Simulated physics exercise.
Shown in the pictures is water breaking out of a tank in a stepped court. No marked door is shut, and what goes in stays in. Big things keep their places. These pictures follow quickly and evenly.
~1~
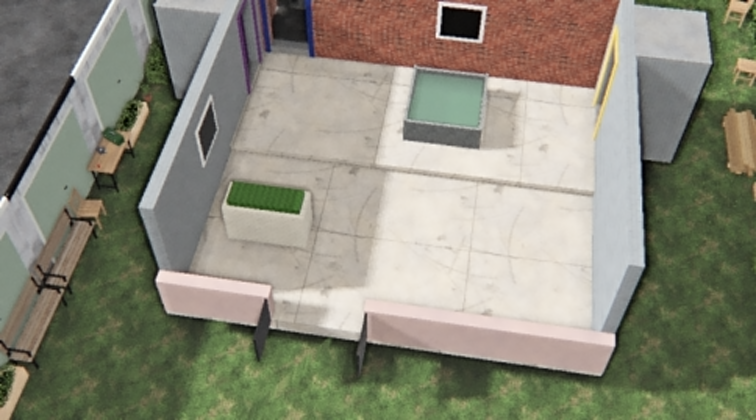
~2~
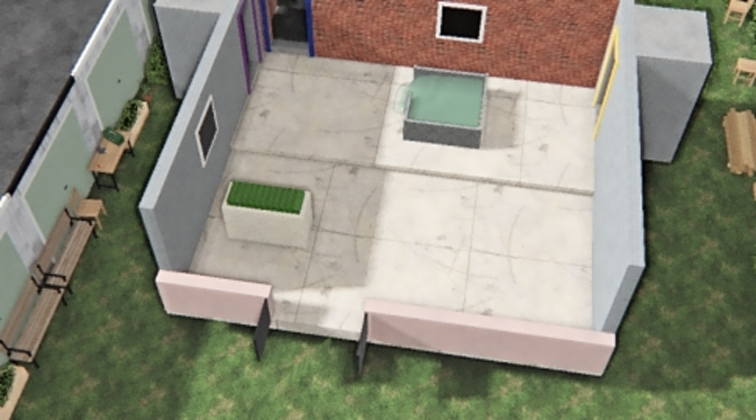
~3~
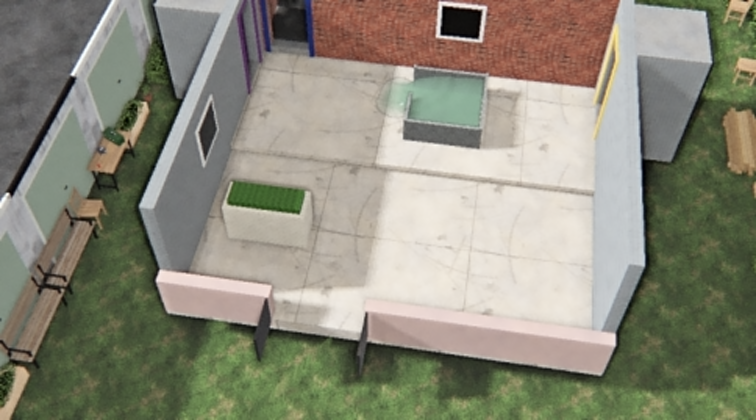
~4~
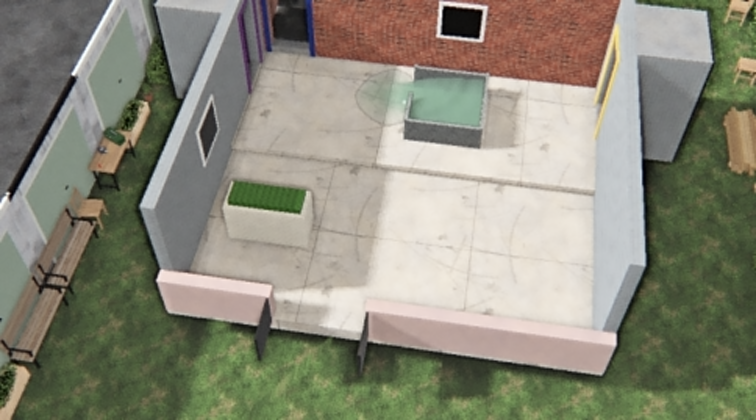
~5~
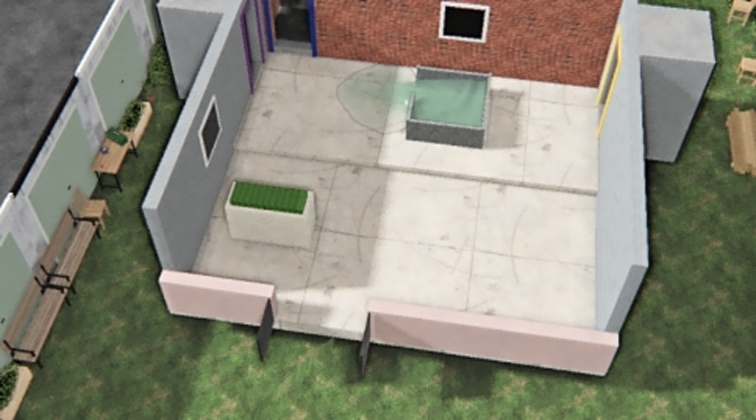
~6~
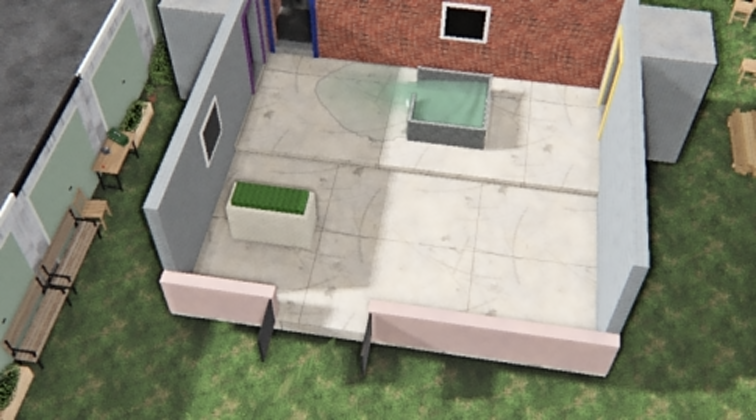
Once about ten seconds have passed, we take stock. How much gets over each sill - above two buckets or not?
At the yellow door, not above two buckets. At the blue door, not above two buckets. At the purple door, above two buckets.
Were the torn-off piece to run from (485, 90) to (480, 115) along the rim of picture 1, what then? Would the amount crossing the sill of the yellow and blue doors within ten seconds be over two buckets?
The yellow one ends up above, and the blue one ends up below.
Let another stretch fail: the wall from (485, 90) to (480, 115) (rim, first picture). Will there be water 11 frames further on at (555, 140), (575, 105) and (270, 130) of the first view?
In turn: Swamped, swamped, untouched.
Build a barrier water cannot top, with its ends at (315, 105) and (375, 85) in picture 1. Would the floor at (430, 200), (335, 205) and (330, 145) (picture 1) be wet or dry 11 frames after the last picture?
Taking them in order, I'd say parched, parched and soaked.
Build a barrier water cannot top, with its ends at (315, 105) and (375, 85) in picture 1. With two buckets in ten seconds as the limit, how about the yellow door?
The yellow door holds.
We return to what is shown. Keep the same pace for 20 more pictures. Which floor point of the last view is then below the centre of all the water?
Around (369, 109).
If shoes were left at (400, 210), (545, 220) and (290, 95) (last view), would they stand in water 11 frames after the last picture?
Taking them as listed, they are spared, spared and waterlogged.
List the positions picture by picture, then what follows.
In the first frame, the water tank at (447, 100) is whole and still.
In the second frame, the front is at (406, 85), out from the gap at (413, 94).
In the third frame, the front is at (380, 103), out from the gap at (414, 95).
In the fourth frame, water pours out at (414, 95) and has run to (360, 97).
In the fifth frame, the front is at (343, 87), out from the gap at (416, 95).
In the sixth frame, water pours out at (418, 95) and has run to (319, 89).
A moment on, water covers 15 % of the floor; the yellow door not reached, the blue door wet at the sill, nothing in, the purple door wet at the sill, nothing in.
Next, water covers 20 % of the floor; the yellow door not reached, the blue door wet at the sill, nothing in, the purple door over two buckets in.
Then, water covers 20 % of the floor; the yellow door not reached, the blue door wet at the sill, nothing in, the purple door far over two buckets in.
Later, water covers 30 % of the floor; the yellow door not reached, the blue door under two buckets in, the purple door far over two buckets in.
In the end, water covers 55 % of the floor; the yellow door not reached, the blue door under two buckets in, the purple door far over two buckets in.
